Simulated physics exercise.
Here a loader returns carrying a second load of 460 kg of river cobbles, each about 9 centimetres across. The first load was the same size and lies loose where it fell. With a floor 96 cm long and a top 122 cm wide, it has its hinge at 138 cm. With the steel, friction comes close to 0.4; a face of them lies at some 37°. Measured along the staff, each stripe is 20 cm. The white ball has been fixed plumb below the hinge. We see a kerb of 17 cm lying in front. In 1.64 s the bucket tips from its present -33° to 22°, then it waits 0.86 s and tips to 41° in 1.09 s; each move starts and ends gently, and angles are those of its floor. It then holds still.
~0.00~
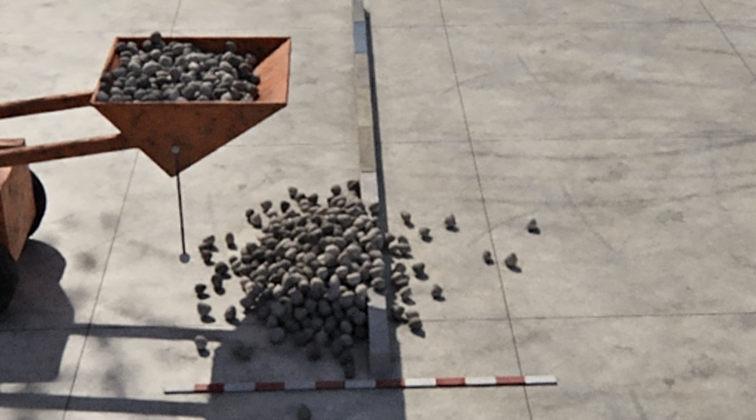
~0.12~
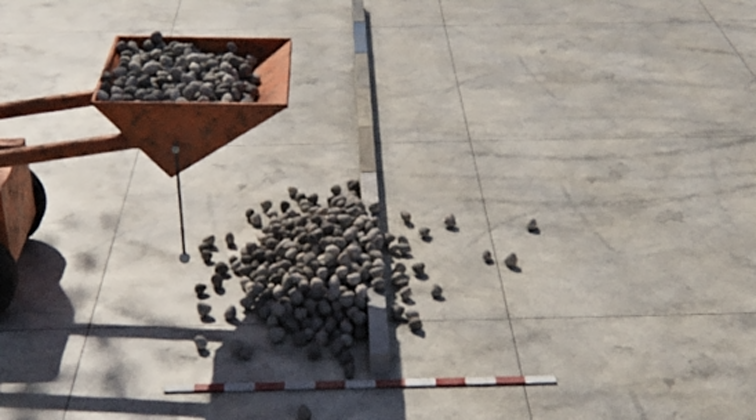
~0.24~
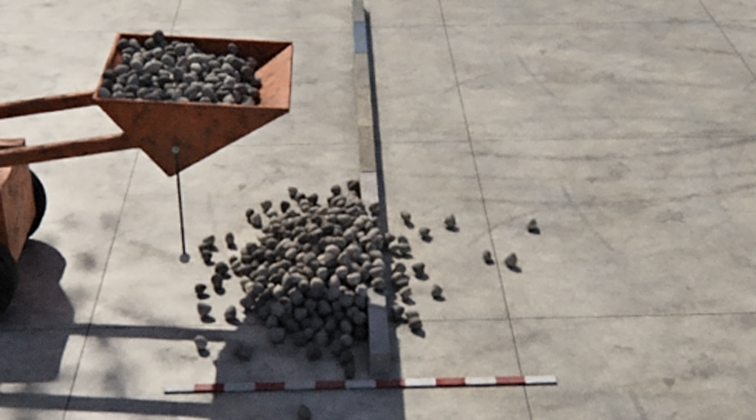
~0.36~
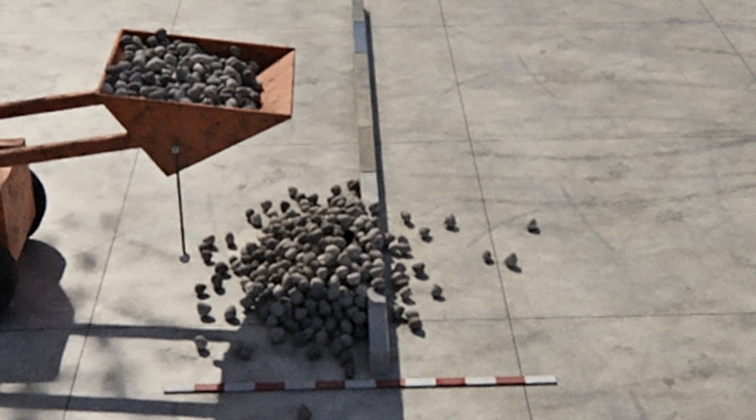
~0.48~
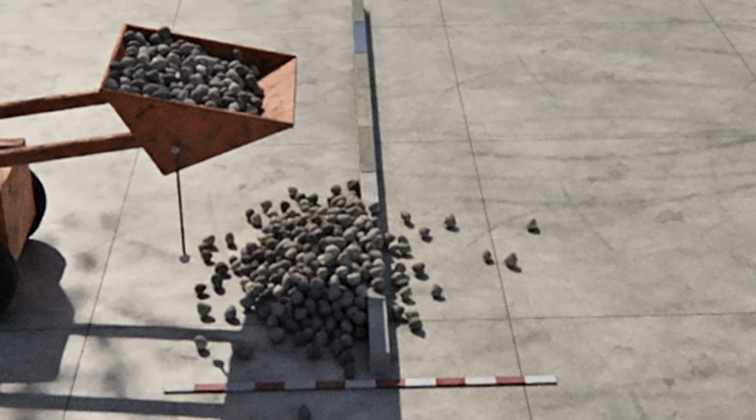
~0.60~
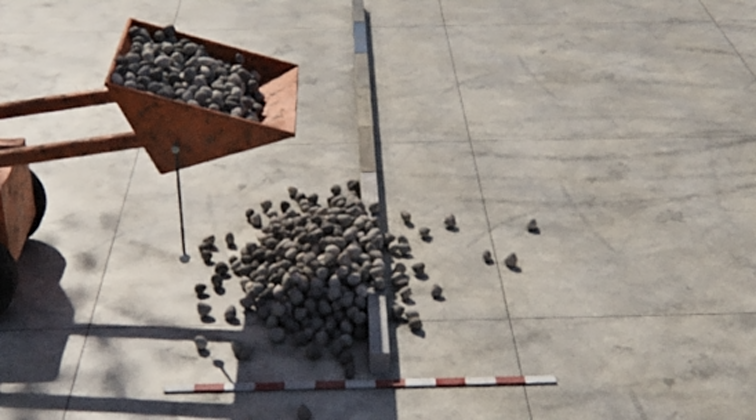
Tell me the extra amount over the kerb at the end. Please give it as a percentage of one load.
28 per cent.
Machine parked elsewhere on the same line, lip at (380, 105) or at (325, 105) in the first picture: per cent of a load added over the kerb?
First place: Roughly 100 %; second place: Roughly 70 %.
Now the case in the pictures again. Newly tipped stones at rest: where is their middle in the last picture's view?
The middle ends up near (335, 252).
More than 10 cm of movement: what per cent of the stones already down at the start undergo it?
I'd put it at about 10 per cent.
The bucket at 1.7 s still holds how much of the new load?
It keeps some 85 percent of its load.
After 1.2 s the floor is at 13°; in per cent of one load, 100 in the bucket, 96 on this side of the kerb, 4 over the kerb; the foremost stones are at (458, 245).
After 1.7 s the floor is at 22°; in per cent of one load, 84 in the bucket, 112 on this side of the kerb, 4 over the kerb; the foremost stones are at (458, 245).
After 4.0 s the floor is at 41°; in per cent of one load, 0 in the bucket, 167 on this side of the kerb, 33 over the kerb; the foremost stones are at (545, 272).
After 6.8 s the floor is at 41°; in per cent of one load, 0 in the bucket, 167 on this side of the kerb, 33 over the kerb; the foremost stones are at (545, 272). Net gain over the kerb, 28.
